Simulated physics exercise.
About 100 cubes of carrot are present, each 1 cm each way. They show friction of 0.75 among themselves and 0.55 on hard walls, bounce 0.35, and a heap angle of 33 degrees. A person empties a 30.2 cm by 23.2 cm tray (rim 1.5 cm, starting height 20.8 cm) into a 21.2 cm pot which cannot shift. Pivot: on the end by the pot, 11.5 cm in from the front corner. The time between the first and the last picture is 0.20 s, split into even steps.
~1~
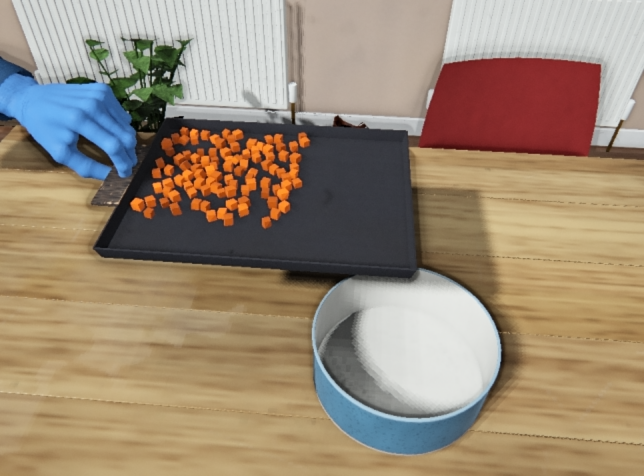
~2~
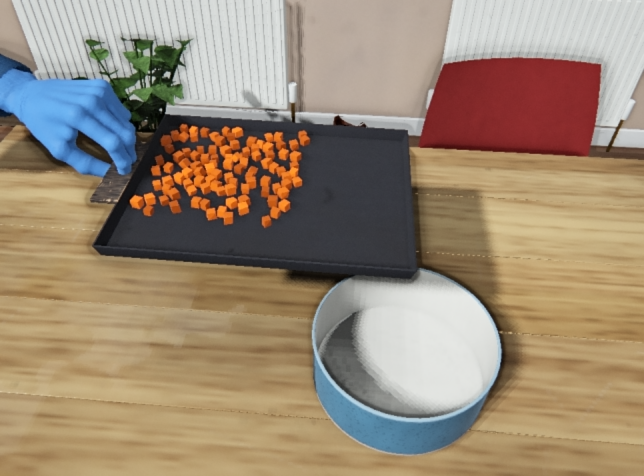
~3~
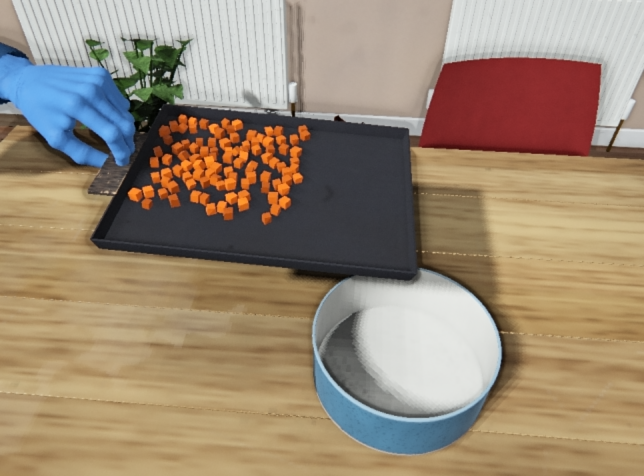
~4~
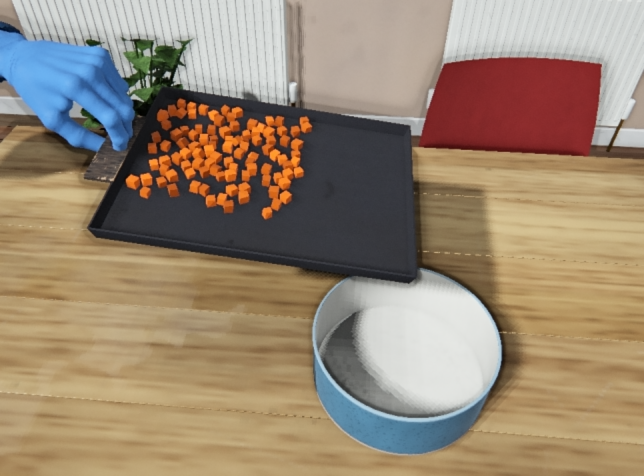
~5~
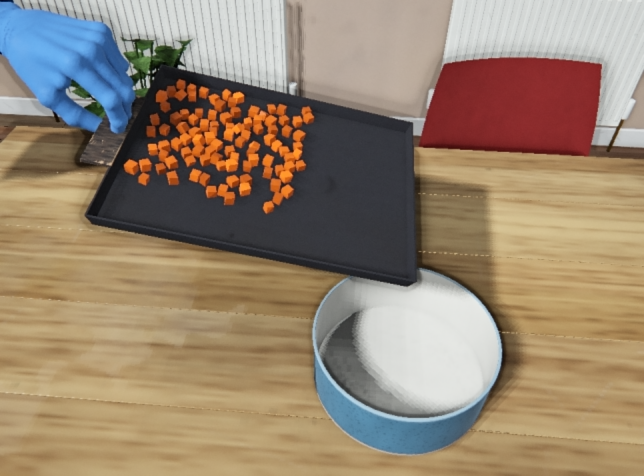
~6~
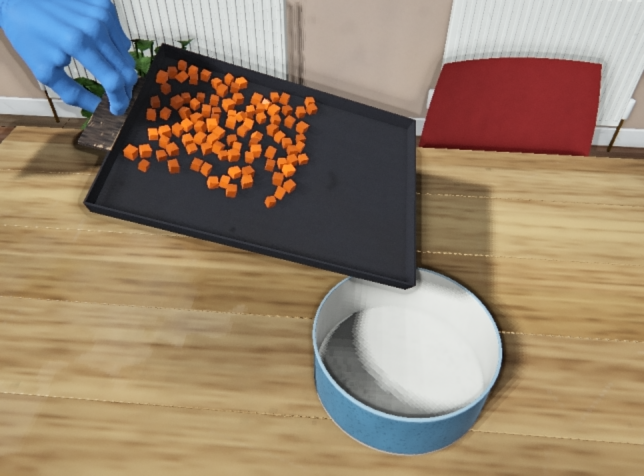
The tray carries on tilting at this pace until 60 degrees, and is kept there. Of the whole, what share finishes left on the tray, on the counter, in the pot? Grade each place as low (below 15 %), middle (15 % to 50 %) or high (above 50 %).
Tray - middle; counter - low; pot - high.
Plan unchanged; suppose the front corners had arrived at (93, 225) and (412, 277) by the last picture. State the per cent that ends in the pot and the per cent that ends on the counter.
That works out as pot 65 and counter 5.
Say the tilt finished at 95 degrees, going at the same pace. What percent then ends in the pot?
Estimated share: About 100 %.
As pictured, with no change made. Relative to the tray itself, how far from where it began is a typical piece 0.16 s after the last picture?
About 0 cm.
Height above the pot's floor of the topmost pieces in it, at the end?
Roughly 2.0 cm up.
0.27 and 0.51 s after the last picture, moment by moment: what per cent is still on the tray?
Earlier moment 100, later moment 70.
Then, 0.16 s after the last picture, tilt 41 degrees; the tray holds 100 %, the pot 0 %.
Then, 0.27 s after the last picture, tilt 55 degrees; the tray holds 100 %, the pot 0 %.
Then, 0.51 s after the last picture, tilt 60 degrees; the tray holds 70 %, the pot 0 %.
In the end, tray 35 %, counter 5 %, pot 55 %.
